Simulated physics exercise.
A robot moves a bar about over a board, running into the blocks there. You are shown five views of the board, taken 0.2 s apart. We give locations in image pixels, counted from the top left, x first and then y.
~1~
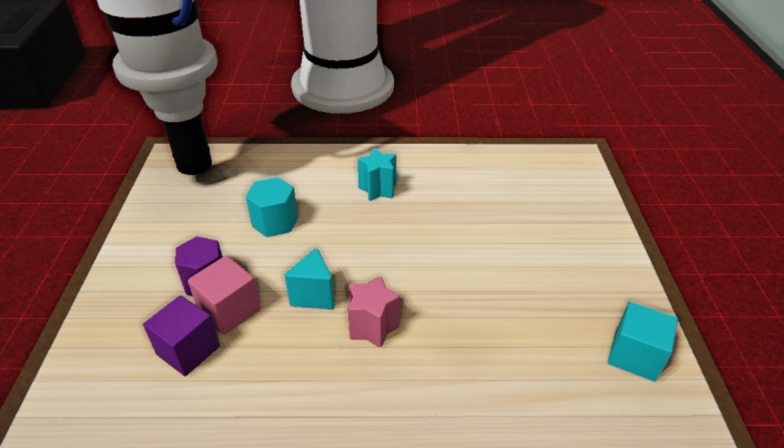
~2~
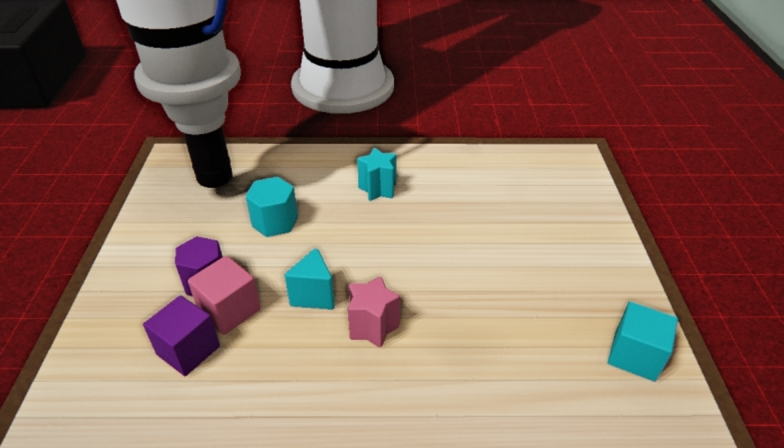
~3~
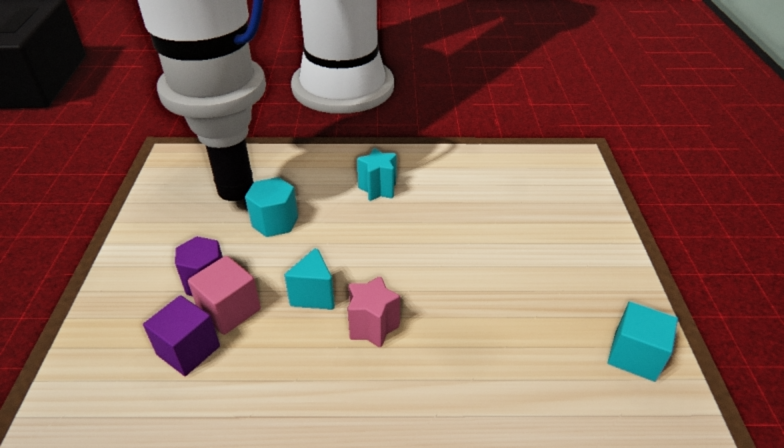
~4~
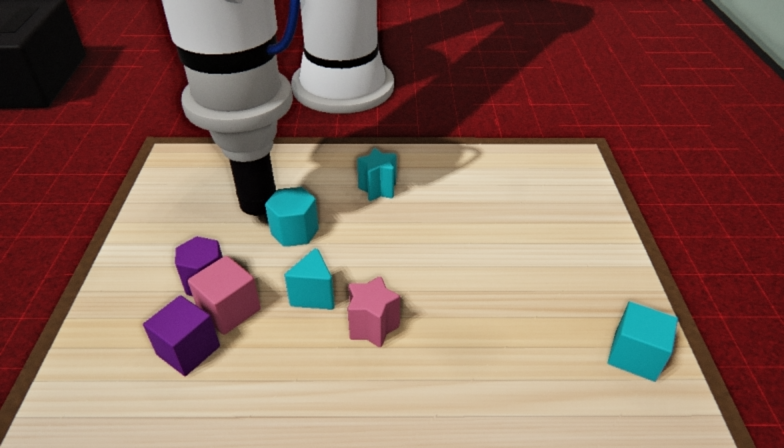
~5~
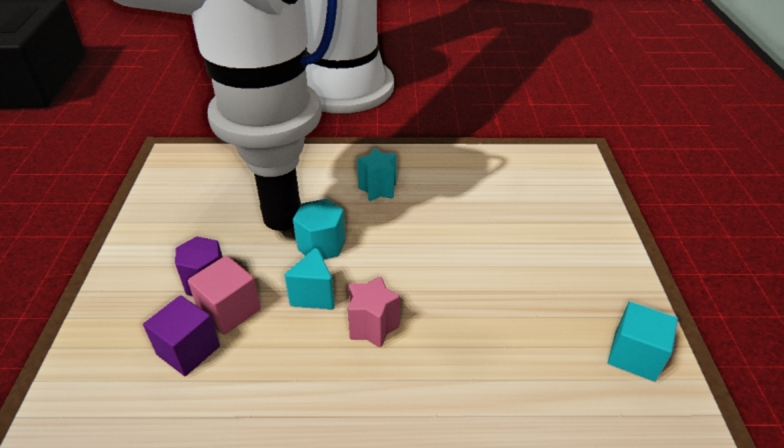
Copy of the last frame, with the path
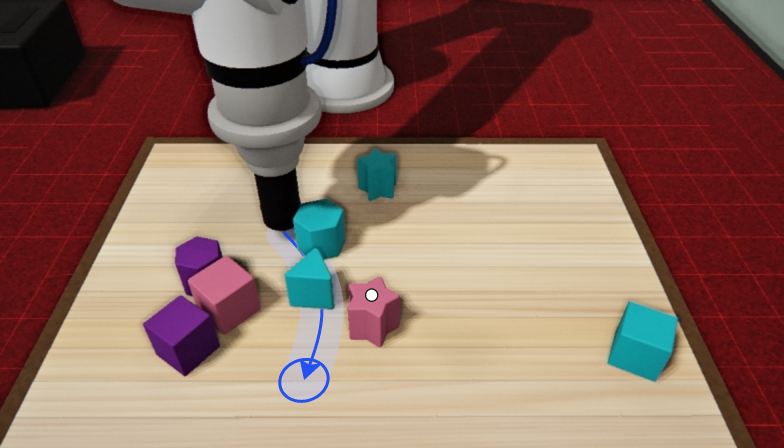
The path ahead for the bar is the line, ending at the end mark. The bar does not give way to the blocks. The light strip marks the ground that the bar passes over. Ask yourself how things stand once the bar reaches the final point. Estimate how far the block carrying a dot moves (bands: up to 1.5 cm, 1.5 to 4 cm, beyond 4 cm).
Distance: Below 1.5 cm.
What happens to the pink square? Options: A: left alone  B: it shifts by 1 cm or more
I choose A.
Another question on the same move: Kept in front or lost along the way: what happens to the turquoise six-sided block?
Once the path is finished, the turquoise six-sided block lies beside or behind the bar.
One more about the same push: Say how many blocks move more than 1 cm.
Most likely two.
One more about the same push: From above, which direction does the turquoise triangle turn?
It spins clockwise.
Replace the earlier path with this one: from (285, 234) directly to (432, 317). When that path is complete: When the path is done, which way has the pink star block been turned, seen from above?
Viewed from the top, it goes clockwise.
The line goes from (285, 234) over (313, 270) and (321, 320) to (304, 380); the dot is on the pink star block.
The first path, step by step. One third of the way, bar at (311, 256); turquoise triangle at (312, 269), turned 15° clockwise; turquoise six-sided block at (351, 226), turned 35° anticlockwise.
Two thirds of the way, bar at (320, 306); turquoise triangle at (316, 320), turned 50° clockwise; turquoise six-sided block at (351, 226), turned 35° anticlockwise.
At the end, bar at (302, 366); pink square unmoved; turquoise triangle at (304, 387), turned 35° clockwise; turquoise six-sided block at (351, 226), turned 35° anticlockwise; pink star block unmoved.
